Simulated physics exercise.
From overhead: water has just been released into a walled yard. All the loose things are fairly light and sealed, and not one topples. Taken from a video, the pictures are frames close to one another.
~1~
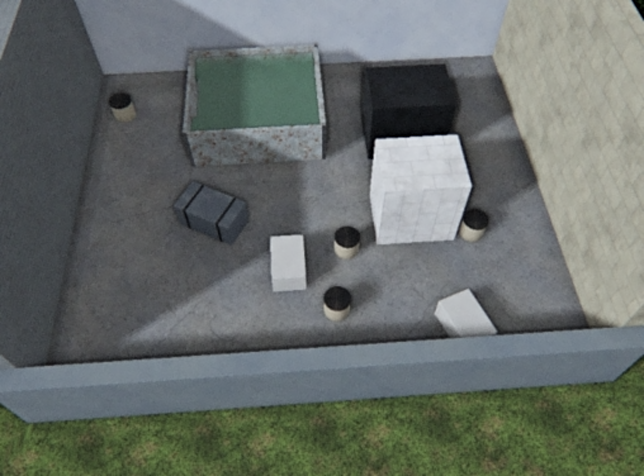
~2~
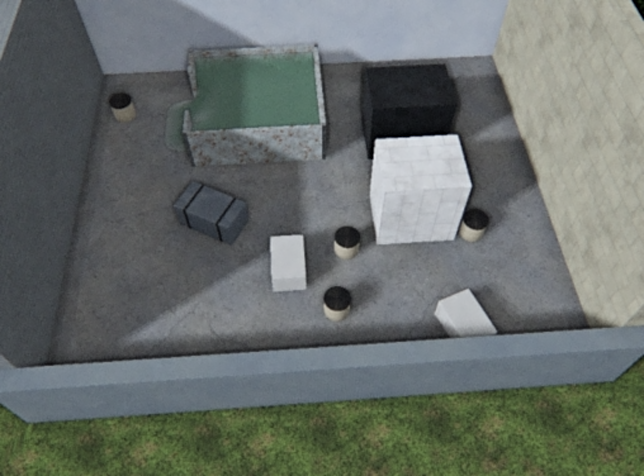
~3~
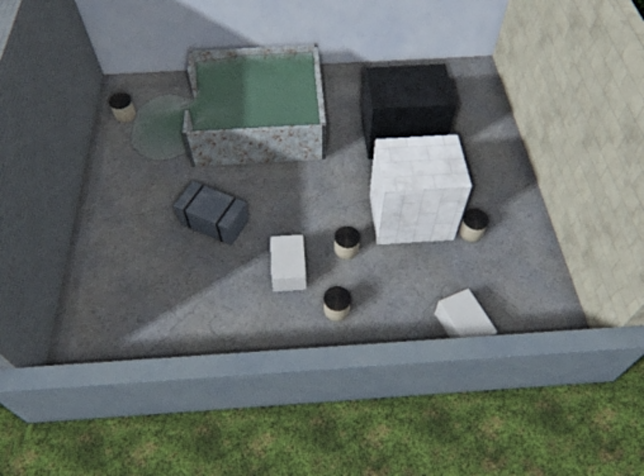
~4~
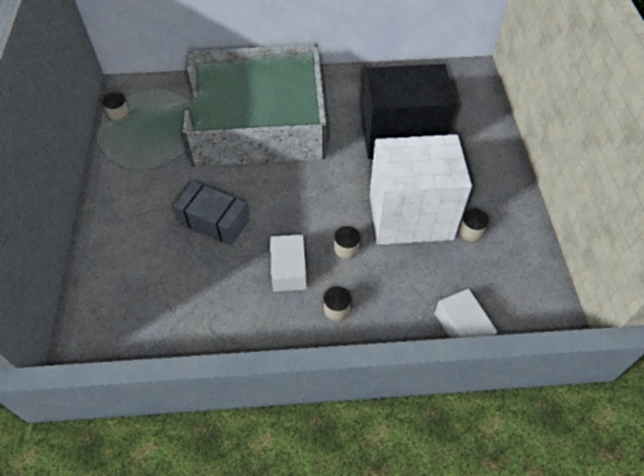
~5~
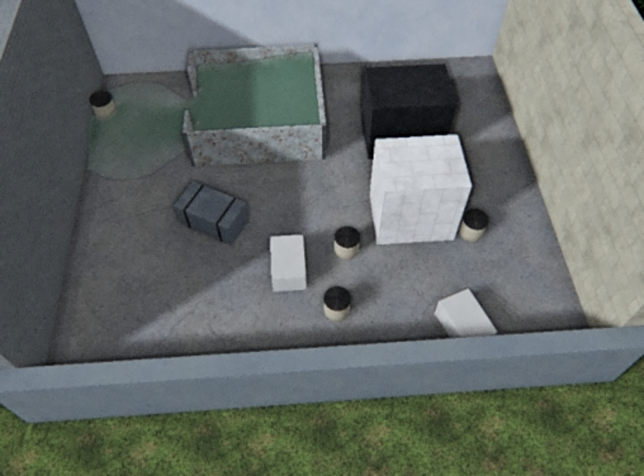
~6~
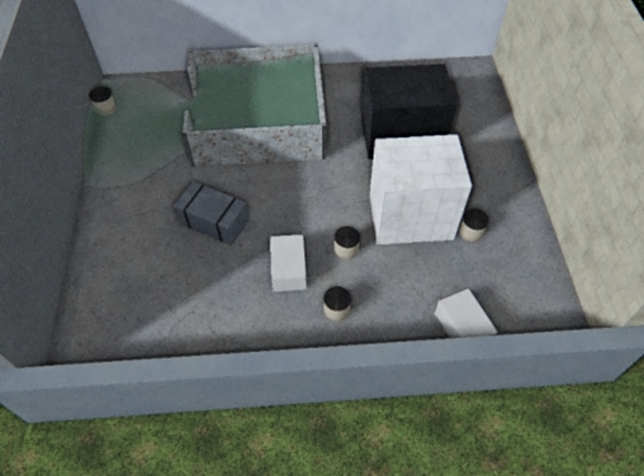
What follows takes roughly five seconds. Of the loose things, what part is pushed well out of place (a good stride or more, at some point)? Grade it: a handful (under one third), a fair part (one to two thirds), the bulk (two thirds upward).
A handful.
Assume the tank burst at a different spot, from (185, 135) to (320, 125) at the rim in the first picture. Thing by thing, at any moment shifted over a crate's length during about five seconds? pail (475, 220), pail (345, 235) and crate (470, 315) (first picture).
Results in order: Stayed short / cleared that distance / cleared that distance.
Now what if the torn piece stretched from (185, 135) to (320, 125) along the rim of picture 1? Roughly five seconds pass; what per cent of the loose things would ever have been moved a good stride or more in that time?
It comes out at roughly 60 per cent.
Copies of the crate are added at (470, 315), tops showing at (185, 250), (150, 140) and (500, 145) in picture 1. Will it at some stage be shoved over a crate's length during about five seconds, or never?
Here's the rundown: Sent far off, sent far off, and finally never gets far.
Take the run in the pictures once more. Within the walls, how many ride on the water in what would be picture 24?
Number: 0.
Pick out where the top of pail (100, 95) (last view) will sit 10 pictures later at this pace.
(200, 58), roughly.
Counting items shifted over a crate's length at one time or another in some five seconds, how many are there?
1.
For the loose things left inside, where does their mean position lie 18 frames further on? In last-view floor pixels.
Roughly (363, 213).
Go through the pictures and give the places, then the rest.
A pail at (120, 100) rests on the ground; a pail is out of sight; 0 of 8 have shifted, in the first picture.
A pail at (120, 100), on the bottom; a pail is out of sight; 0 of 8 have shifted, in the second picture.
A pail at (120, 100), on the bottom; a pail is out of sight; 0 of 8 have shifted, in the third picture.
A pail at (114, 100), on the bottom, close to its start; a pail is out of sight; 1 of 8 have shifted, in the fourth picture.
A pail at (100, 98), on the bottom, close to its start; a pail is out of sight; 1 of 8 have shifted, in the fifth picture.
A pail at (100, 94) floats, a stride from its start; a pail is out of sight; 1 of 8 have shifted, in the sixth picture.
A moment on, 0 of 8 are well off their spots; 1 afloat.
Next, 1 of 8 are well off their spots; 1 afloat.
Later, 1 of 8 are well off their spots; 0 afloat.
In the end, 1 of 8 are well off their spots, and 1 have been at some point; 1 afloat.
